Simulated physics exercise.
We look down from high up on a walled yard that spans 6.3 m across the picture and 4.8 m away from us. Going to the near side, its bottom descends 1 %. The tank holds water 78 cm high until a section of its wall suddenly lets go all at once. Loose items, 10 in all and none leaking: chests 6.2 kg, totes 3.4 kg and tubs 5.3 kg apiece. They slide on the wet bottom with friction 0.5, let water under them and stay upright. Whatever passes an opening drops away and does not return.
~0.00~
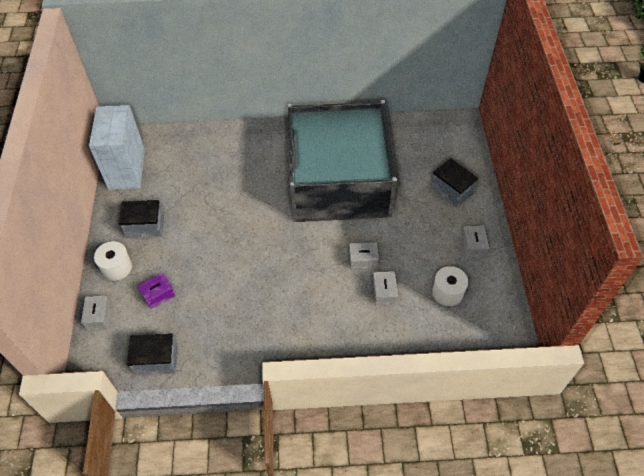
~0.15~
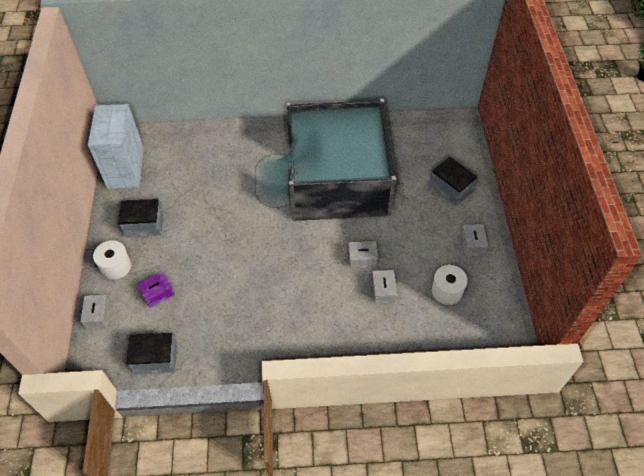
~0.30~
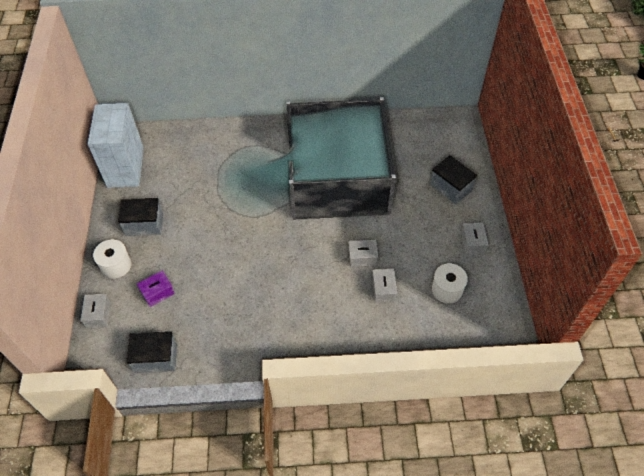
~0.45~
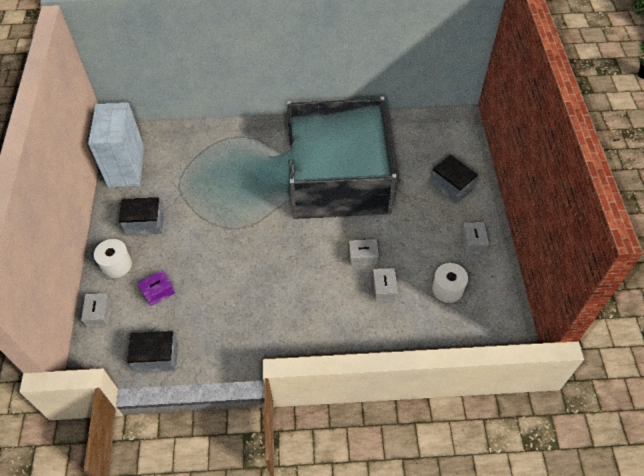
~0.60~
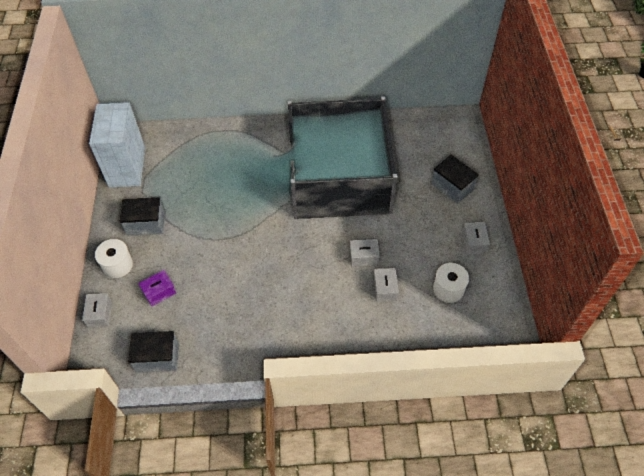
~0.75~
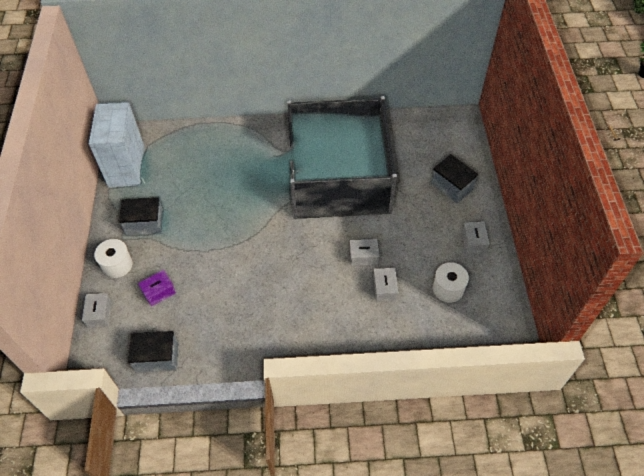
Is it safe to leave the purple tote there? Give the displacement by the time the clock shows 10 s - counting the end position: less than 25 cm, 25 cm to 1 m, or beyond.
Expect a big change in position.
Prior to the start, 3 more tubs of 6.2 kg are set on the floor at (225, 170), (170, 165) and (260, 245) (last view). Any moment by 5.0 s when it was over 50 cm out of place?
The first one ends up beyond that, the second beyond that, the third inside that.
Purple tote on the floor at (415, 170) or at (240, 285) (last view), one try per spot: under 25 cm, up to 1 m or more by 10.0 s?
Run one, it remains planted; run two, it remains planted.
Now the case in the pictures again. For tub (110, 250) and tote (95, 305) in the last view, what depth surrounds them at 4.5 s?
Depth approx. 4 cm / 9 cm.
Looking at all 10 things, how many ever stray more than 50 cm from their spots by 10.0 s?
I make that 6.
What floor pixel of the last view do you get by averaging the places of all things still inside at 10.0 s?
The centre is close to (411, 280).
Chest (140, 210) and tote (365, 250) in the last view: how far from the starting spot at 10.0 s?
Taking them in turn, the shifts are 550 cm and 0 cm.
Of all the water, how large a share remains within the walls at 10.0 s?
Somewhere near 66 percent, give or take.
After 2.0 s the purple tote is near (114, 336), 0.9 m from its start, aground; 0 of 10 are out; 2 afloat.
After 4.5 s the purple tote has gone out; 1 of 10 are out; 3 afloat.
After 7.0 s the purple tote has gone out; 2 of 10 are out; 2 afloat.
After 10.0 s the purple tote has gone out; 2 of 10 are out; 4 afloat.
